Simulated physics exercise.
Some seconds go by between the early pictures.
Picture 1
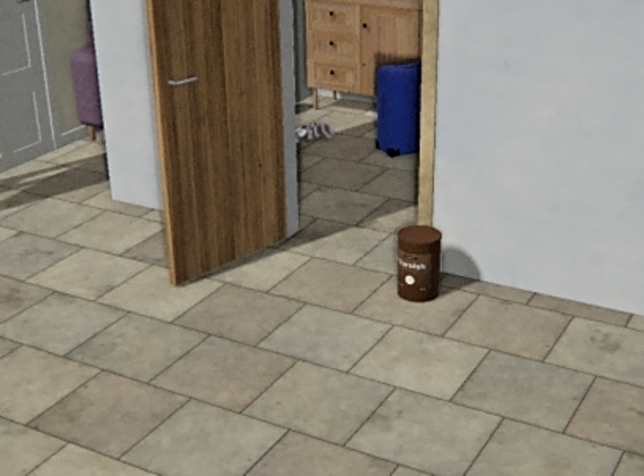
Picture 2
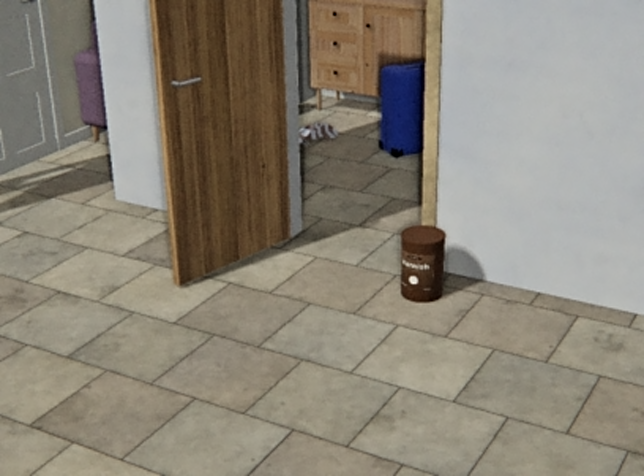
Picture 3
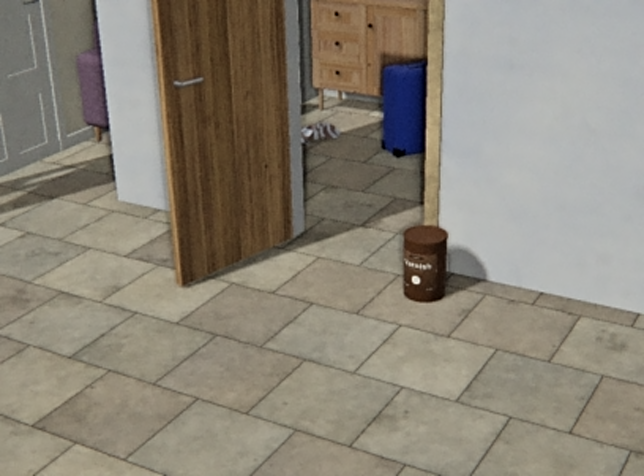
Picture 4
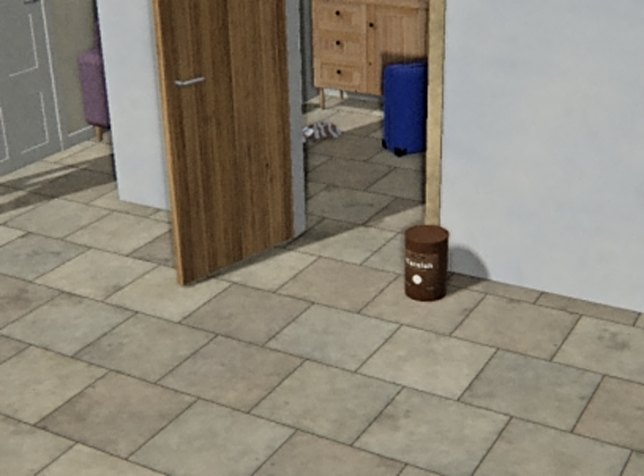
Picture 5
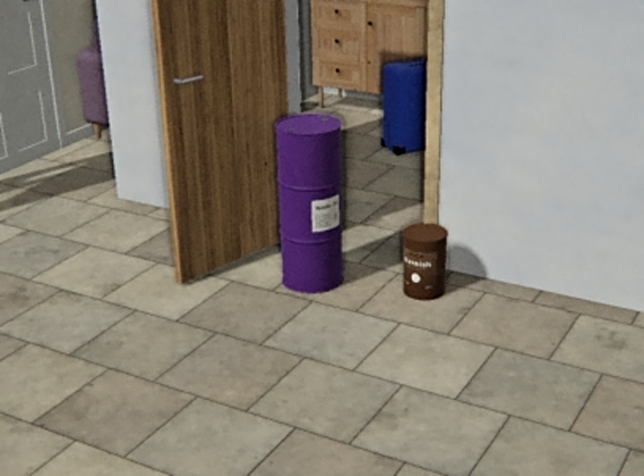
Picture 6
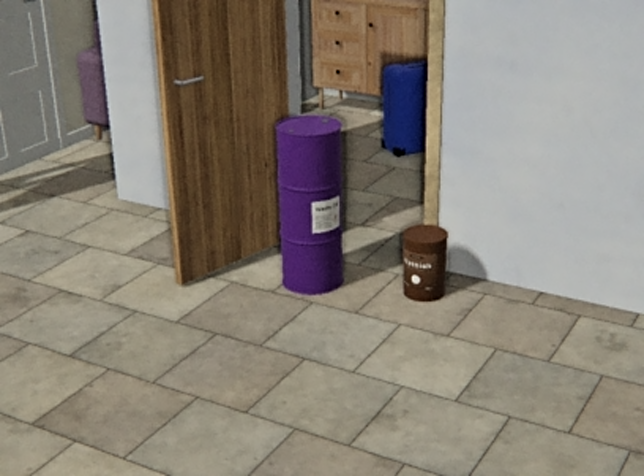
A tiled hallway with an open wooden door and a brown pail, all still, before a tall purple drum appears beside the doorway.
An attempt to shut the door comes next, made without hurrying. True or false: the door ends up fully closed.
False.
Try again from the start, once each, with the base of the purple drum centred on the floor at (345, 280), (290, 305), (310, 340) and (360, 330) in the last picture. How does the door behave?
It gets caught first, gets caught second, ends up closed third and ends up closed fourth.
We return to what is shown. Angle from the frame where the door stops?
The answer is roughly 65°.
Then, 0.60 s later than the last frame, door at 93°.
Then, 0.90 s later than the last frame, door at 83°.
Then, 1.30 s later than the last frame, door at 68°.
When it is over, door at 64°; both as before. End places, in pixels of the last picture, purple drum near (314, 206).
